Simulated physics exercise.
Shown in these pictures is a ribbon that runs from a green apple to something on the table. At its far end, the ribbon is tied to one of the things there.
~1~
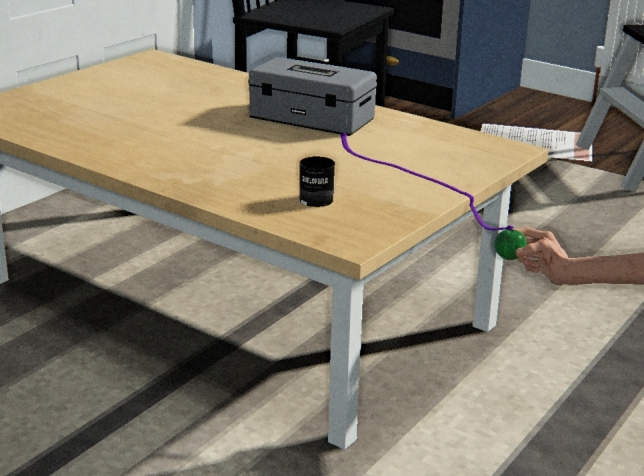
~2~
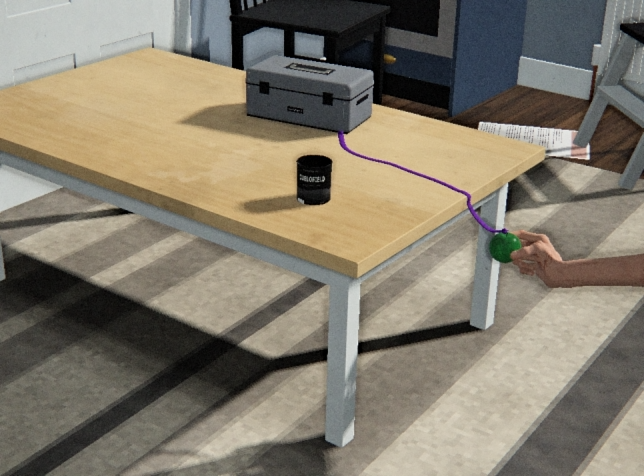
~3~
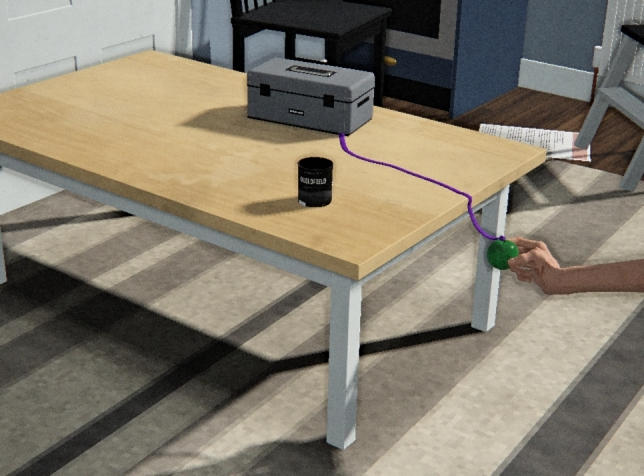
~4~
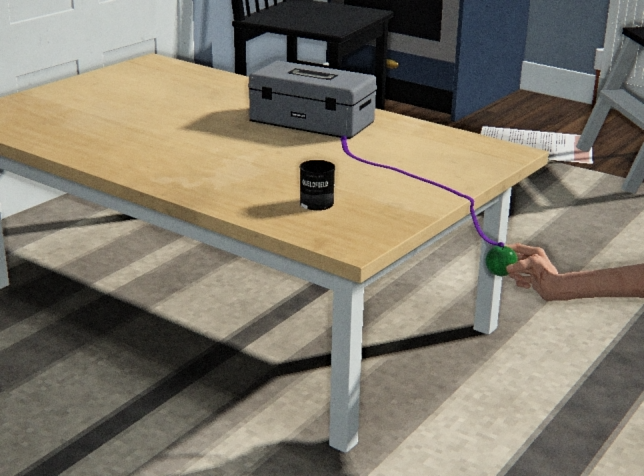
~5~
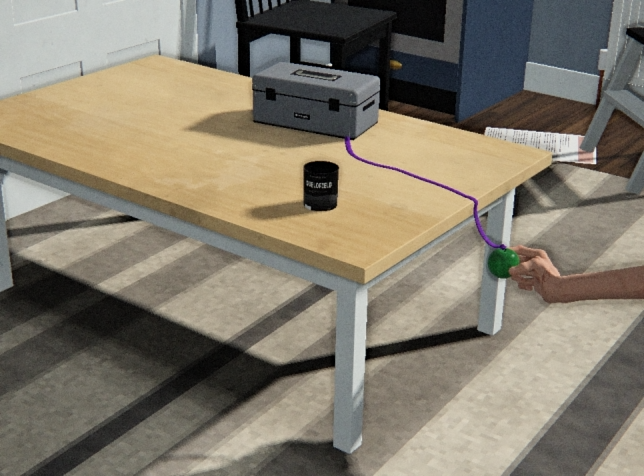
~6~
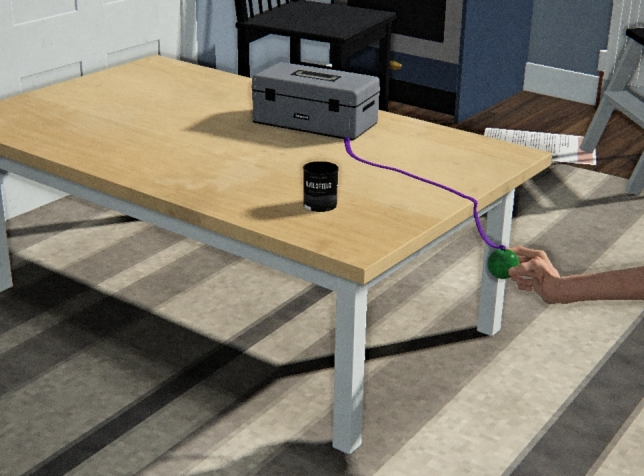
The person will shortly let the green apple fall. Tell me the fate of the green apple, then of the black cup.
The green apple stays suspended; the black cup stays put.
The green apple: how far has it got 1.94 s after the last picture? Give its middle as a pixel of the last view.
Close to (498, 292).
Then, 0.88 s later than the last view, apple above the floor near (513, 289); toolbox as before; cup as before.
Then, 1.94 s later than the last view, apple above the floor near (498, 292); toolbox as before; cup as before.
Finally, apple above the floor near (508, 290); toolbox as before; cup as before. The green apple swings from the edge and the black cup stays on top.
